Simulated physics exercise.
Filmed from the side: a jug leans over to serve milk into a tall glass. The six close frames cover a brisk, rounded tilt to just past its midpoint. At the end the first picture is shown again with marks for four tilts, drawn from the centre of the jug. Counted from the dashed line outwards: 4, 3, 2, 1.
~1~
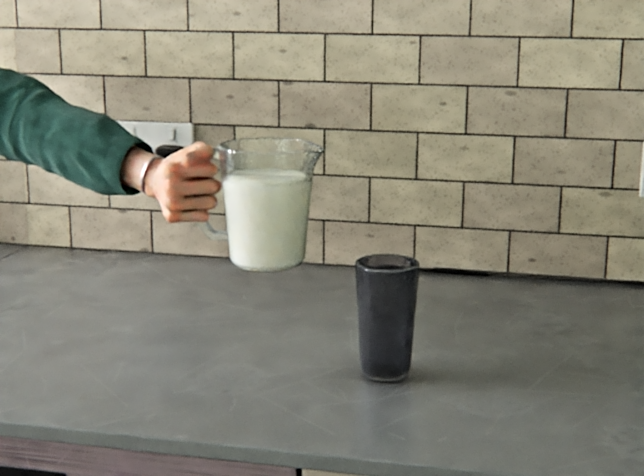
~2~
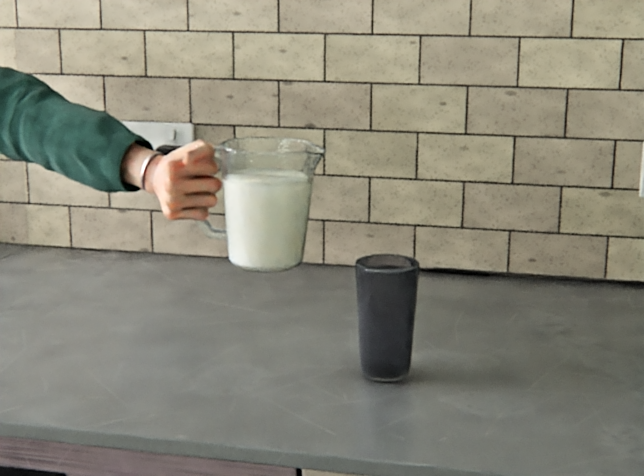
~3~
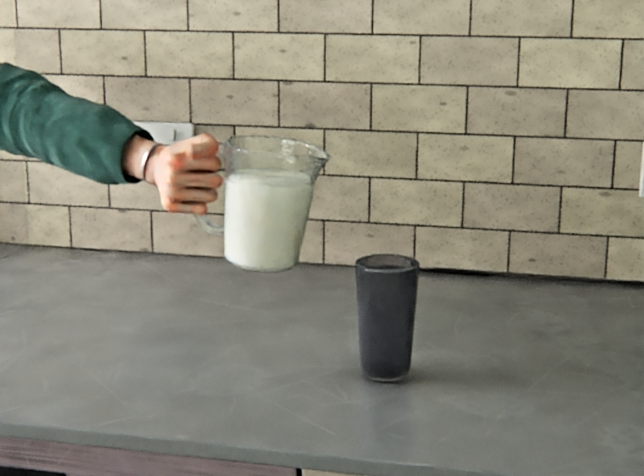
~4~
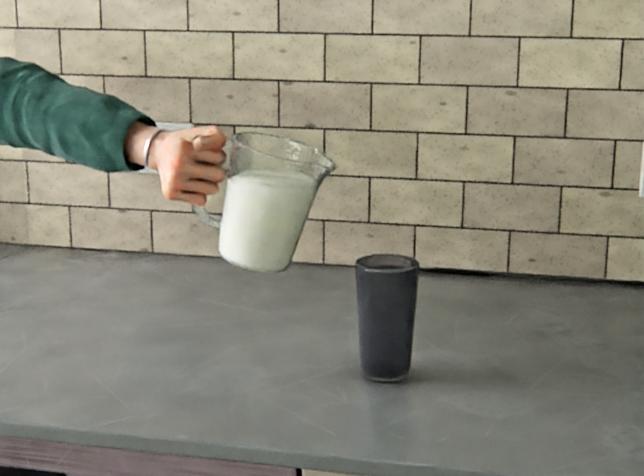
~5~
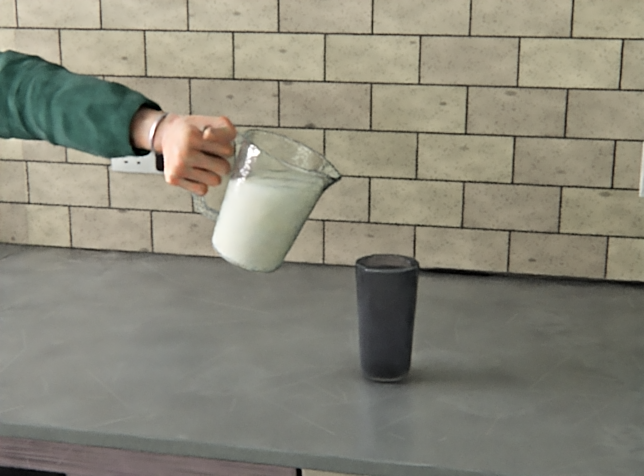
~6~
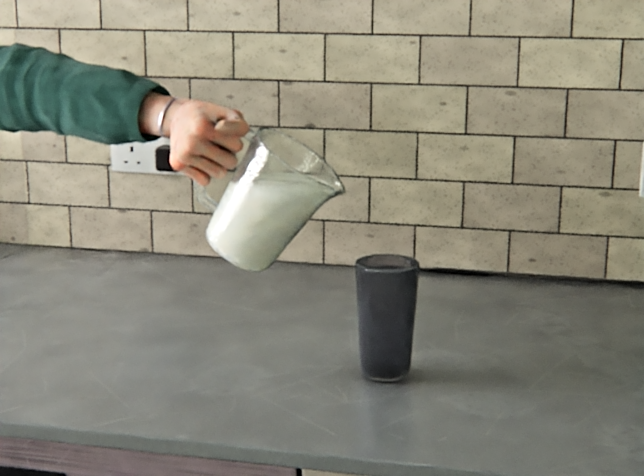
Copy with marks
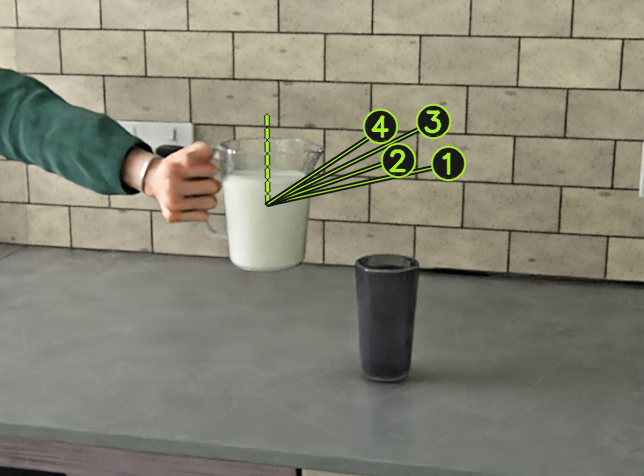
On a grey counter, a hand gradually tilts a jug of milk rightward above a tall dark glass.
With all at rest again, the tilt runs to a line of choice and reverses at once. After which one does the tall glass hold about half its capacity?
3 beats the others.
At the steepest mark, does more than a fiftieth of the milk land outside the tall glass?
Yes, it does.
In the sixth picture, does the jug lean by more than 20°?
Yes.
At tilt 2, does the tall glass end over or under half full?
Over.
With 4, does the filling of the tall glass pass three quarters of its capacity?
No.
On the marked copy, 1 at (432, 167); 2 at (381, 164); 3 at (418, 129); 4 at (368, 138).
If 1 is chosen, the tall glass ends with about 73 % of what it can hold; 11 % of the milk is spilt.
If 2 is chosen, the tall glass ends with about 67 % of what it can hold.
If 3 is chosen, the tall glass ends with about 51 % of what it can hold.
If 4 is chosen, the tall glass ends with about 35 % of what it can hold.
